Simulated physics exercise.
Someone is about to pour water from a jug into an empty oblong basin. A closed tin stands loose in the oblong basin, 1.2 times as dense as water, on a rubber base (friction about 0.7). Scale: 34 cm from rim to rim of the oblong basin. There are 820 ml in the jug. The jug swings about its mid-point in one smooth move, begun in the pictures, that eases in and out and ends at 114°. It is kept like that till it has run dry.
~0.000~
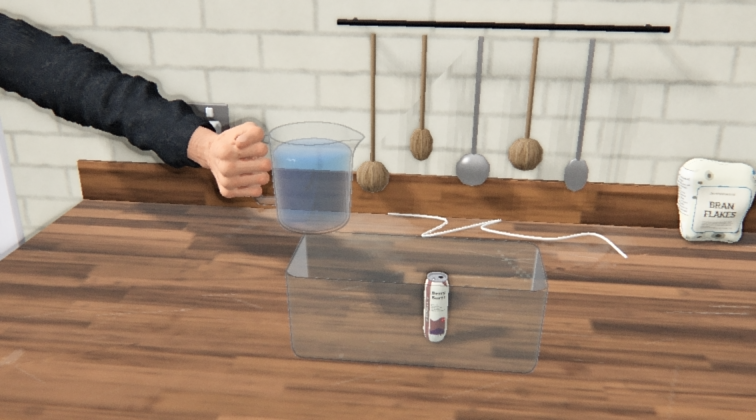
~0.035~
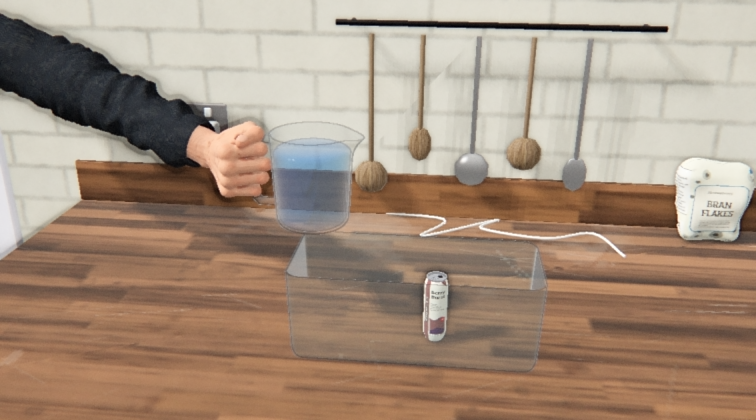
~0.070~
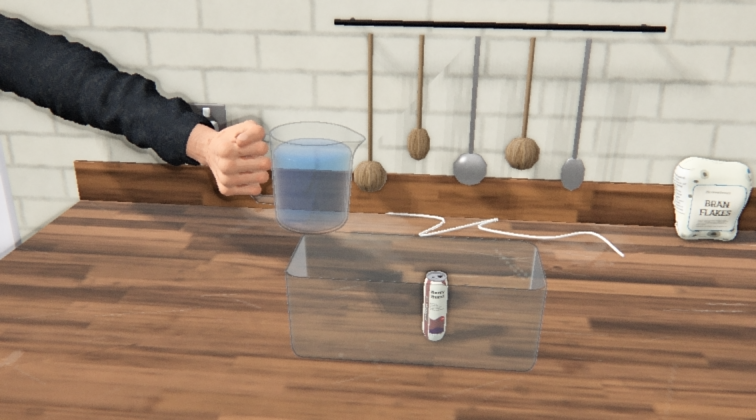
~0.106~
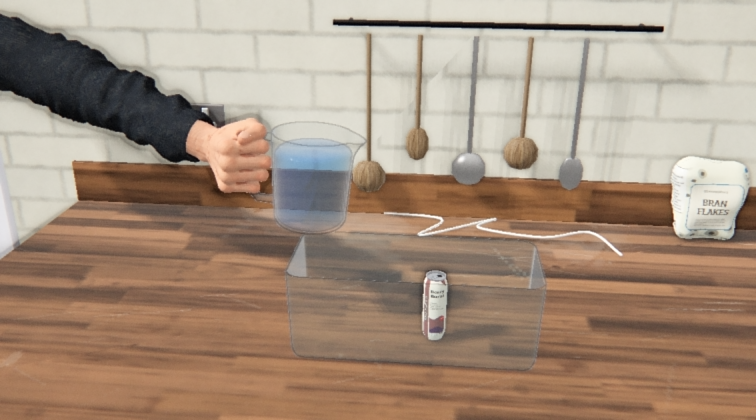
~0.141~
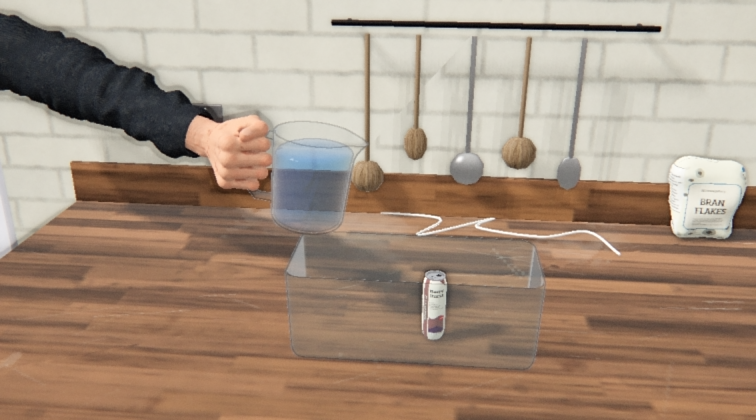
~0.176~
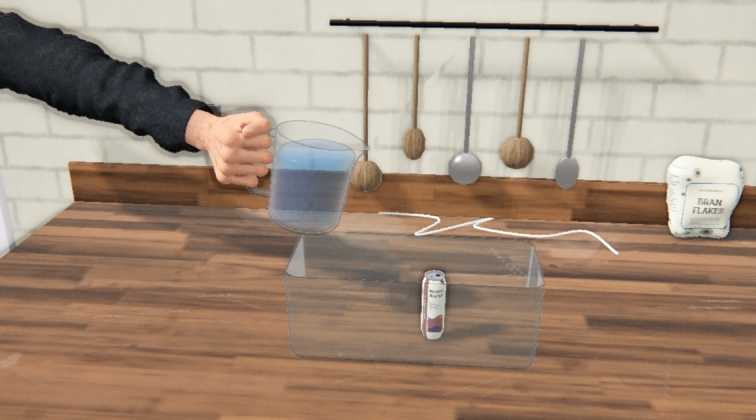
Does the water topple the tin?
The tin falls.
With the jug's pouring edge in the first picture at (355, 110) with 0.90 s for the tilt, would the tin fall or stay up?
Then it goes over.
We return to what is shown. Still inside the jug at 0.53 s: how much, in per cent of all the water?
Near 76 in a hundred.
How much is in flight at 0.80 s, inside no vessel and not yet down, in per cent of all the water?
Some 12 per cent.
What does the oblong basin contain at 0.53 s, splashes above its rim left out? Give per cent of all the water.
About 6 per cent.
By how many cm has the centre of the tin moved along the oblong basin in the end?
Some 8.5 cm.
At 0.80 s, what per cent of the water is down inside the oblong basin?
About 70 per cent.
By 0.53 s the tilt is 77° and 77 per cent is still to pour; the tin stands where it began.
By 0.80 s the tilt is 112° and 17 per cent is still to pour; the tin leans 10°.
By 1.07 s the tilt is 114° and 0 per cent is still to pour; the tin lies on its side.
By 1.37 s the tilt is 114° and 0 per cent is still to pour; the tin lies on its side.
At rest the tin lies on its side.
